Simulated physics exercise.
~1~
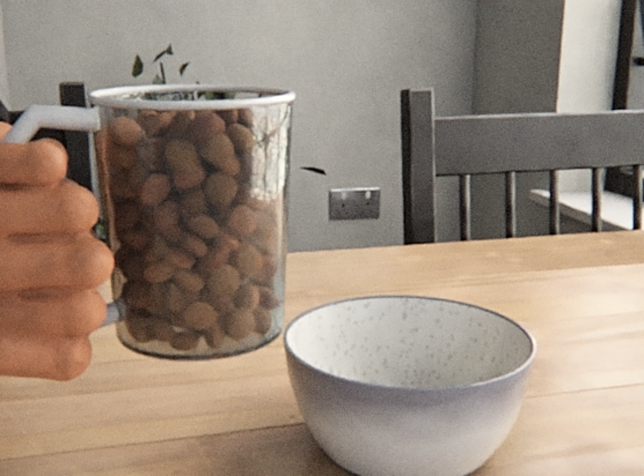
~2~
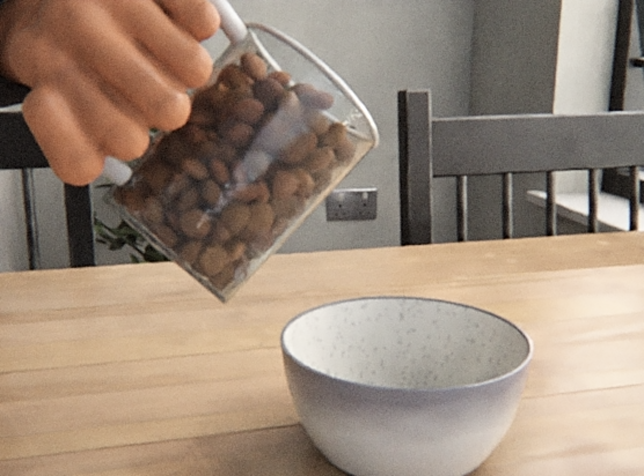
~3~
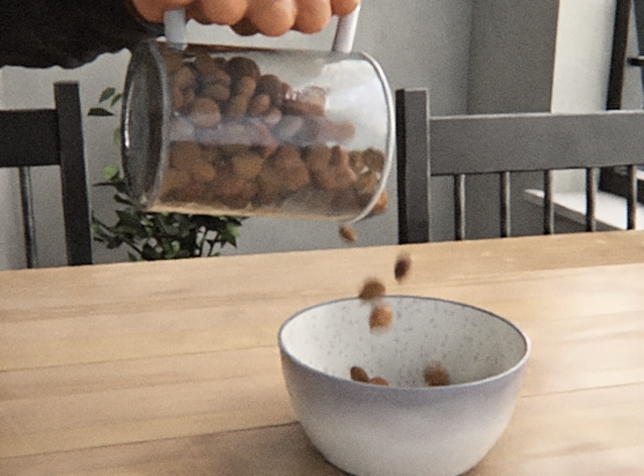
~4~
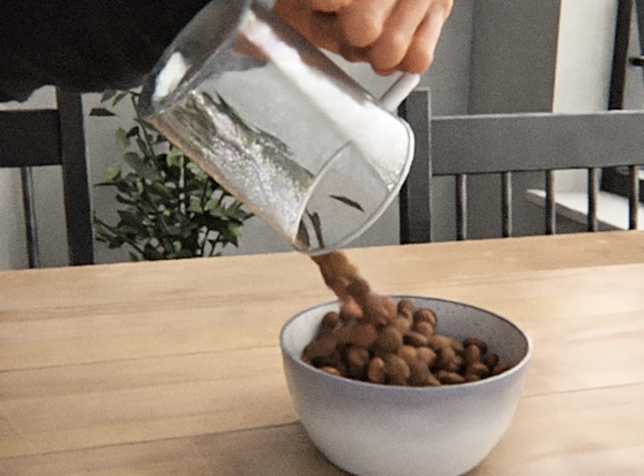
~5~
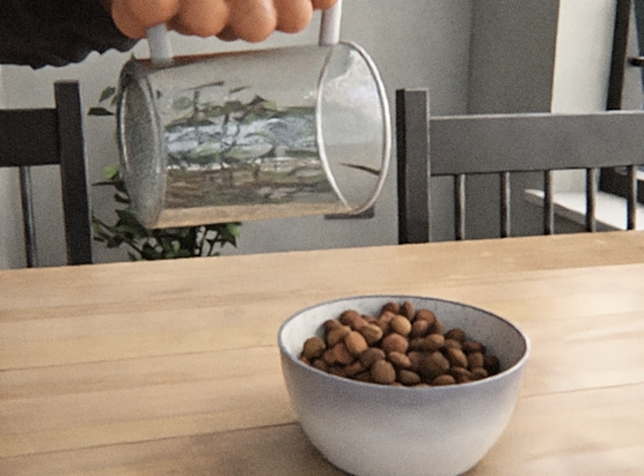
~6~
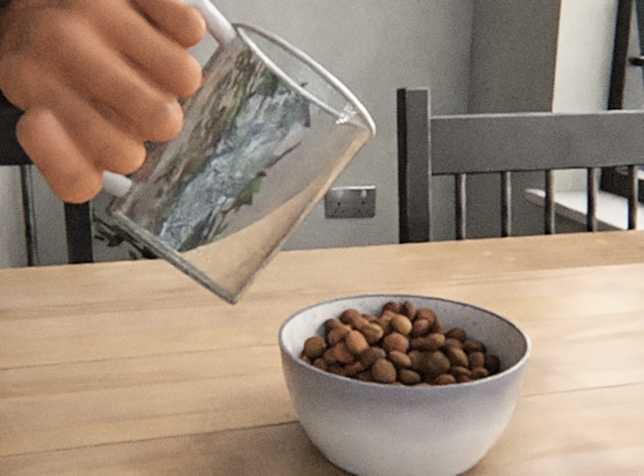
In this clip, a hand lifts a clear cup full of brown kibble and tips it to the right until the pieces pour into a pale bowl on a wooden table. The emptied cup then turns partway back, and the heaped kibble rests in the bowl.
